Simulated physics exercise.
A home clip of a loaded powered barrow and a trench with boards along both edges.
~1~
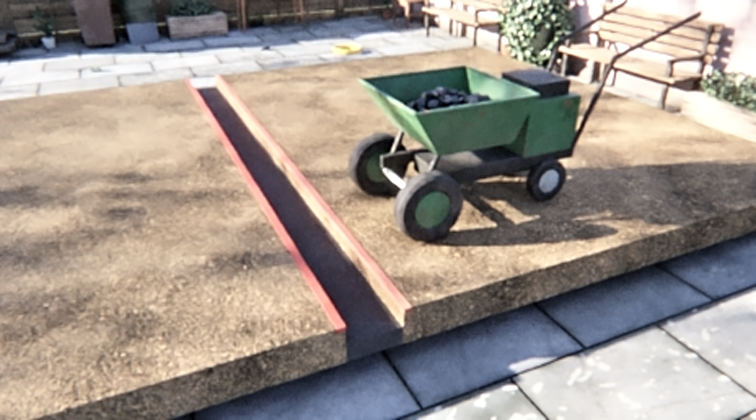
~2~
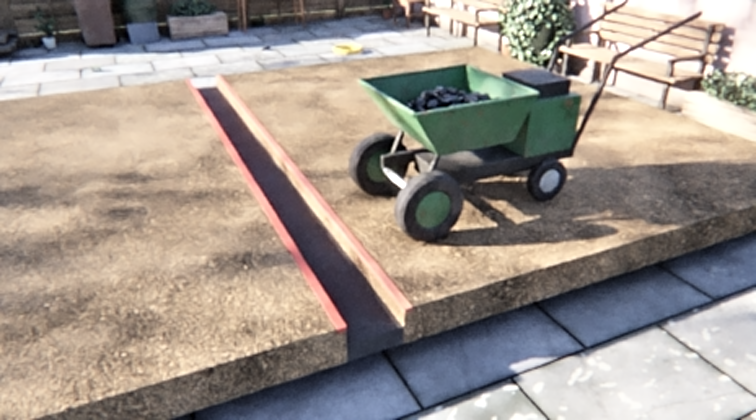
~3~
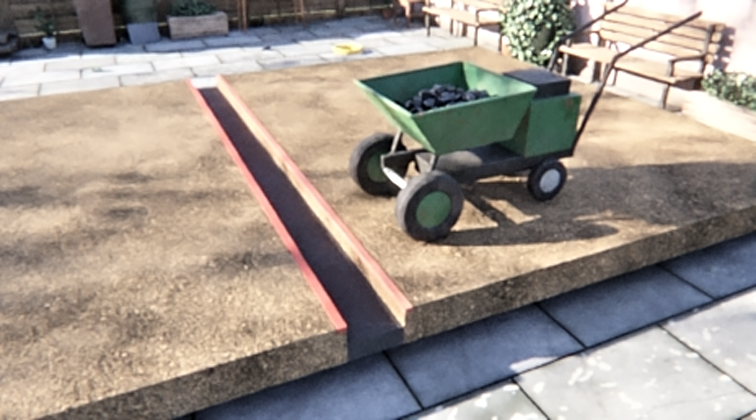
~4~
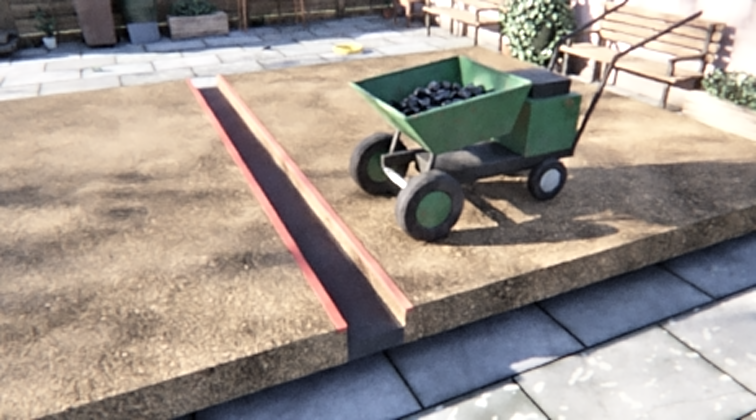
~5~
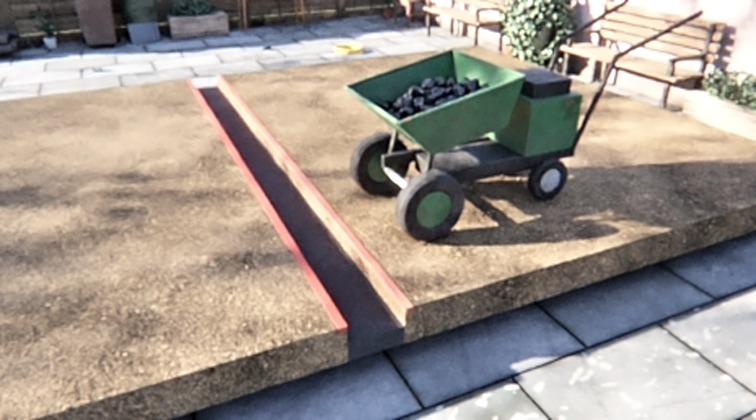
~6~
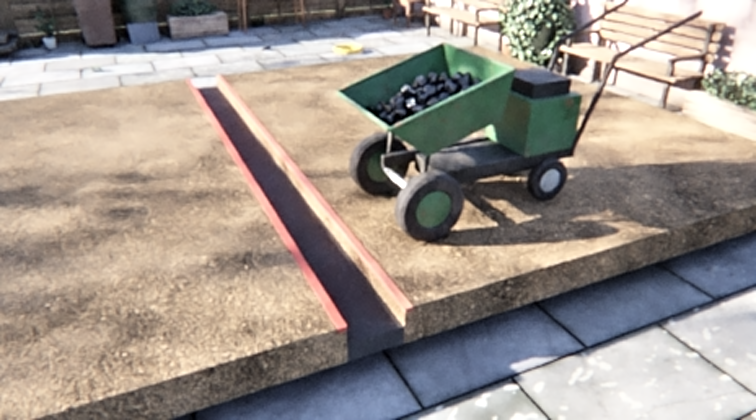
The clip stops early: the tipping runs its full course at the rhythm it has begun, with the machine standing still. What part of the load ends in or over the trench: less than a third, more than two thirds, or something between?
The trench takes from one third to two thirds.
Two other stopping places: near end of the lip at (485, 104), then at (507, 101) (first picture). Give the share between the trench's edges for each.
Near 50 % and 30 %.
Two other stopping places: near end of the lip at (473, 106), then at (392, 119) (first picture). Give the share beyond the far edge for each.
In turn 0 and 90 in a hundred.
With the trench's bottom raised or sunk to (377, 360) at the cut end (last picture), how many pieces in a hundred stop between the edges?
It comes to 60 per cent or so.
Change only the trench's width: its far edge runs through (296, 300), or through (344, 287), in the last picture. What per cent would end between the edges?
The first gives 90 %, the second 10 %.
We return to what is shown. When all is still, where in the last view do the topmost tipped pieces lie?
Close to (272, 236).
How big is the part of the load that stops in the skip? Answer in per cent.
Some 0 per cent.
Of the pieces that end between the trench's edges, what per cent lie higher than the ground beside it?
Roughly 10 in a hundred.
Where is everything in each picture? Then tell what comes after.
The first picture shows lip of the skip at (416, 115), level; top of the load at (452, 101), lumps of coal; first edge of the trench at (383, 277); far edge at (320, 294), the trench under half as wide as the skip, and shallow for its width.
The second picture shows lip of the skip at (415, 116), level; top of the load at (452, 100).
The third picture shows lip of the skip at (412, 117), tipped barely; top of the load at (450, 99).
The fourth picture shows lip of the skip at (406, 120), tipped a little; top of the load at (454, 97).
The fifth picture shows lip of the skip at (399, 124), tipped a little; top of the load at (457, 96).
The sixth picture shows lip of the skip at (389, 130), tipped clearly; top of the load at (450, 92); first edge of the trench at (384, 277); far edge at (321, 294).
Soon after the last picture, skip tipped steeply; all in the skip.
A little later, skip tipped right over; about two thirds in the skip; a small part in or heaped over the trench; about a quarter beyond it; a stray few falling.
Later still, skip tipped right over; a stray few in the skip; about half in or heaped over the trench; about half beyond it.
At rest, skip tipped right over; about half in or heaped over the trench; about half beyond it.
